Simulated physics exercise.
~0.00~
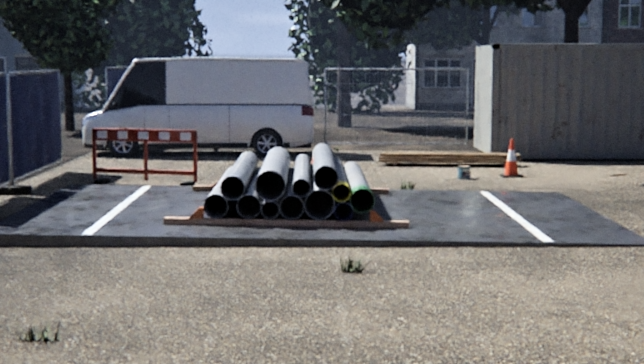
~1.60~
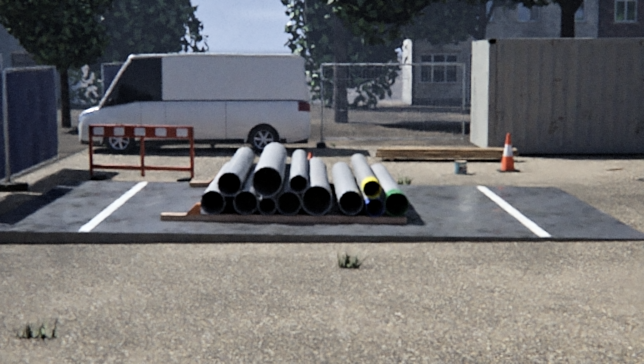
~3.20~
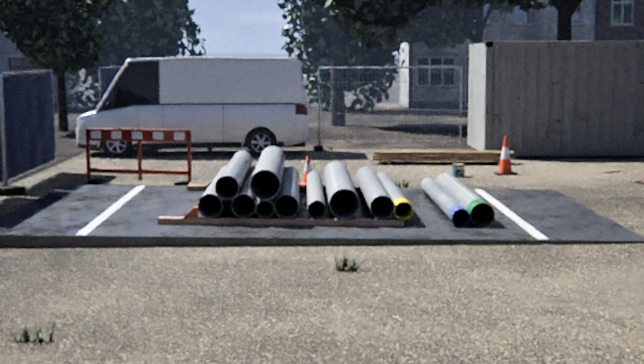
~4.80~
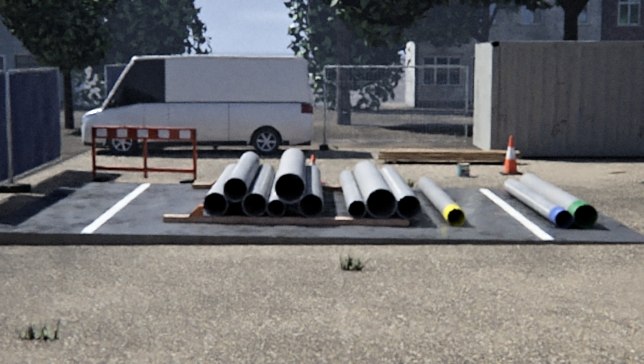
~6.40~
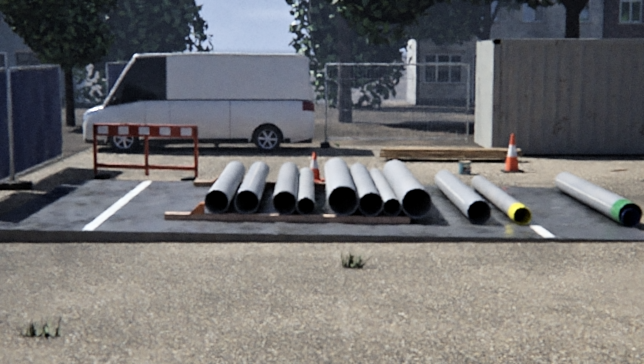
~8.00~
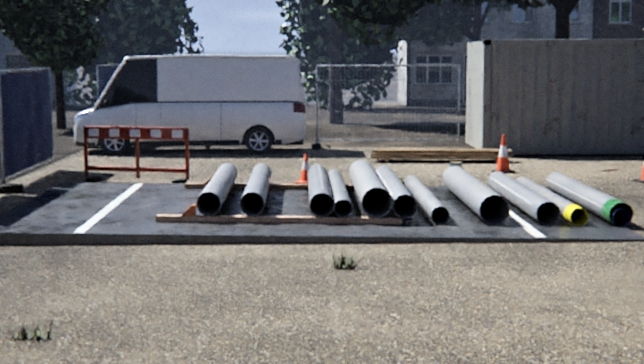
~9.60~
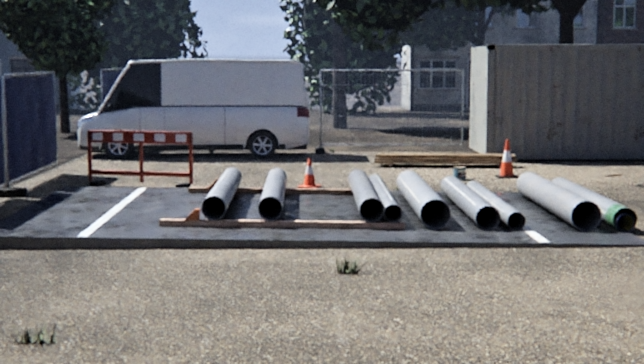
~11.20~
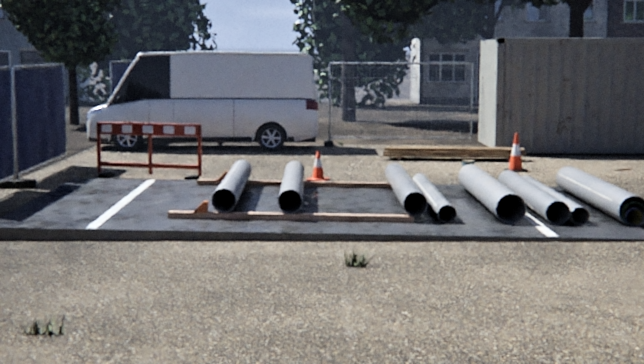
On a concrete pad, stacked pipes spill rightward, several crossing the right white line.
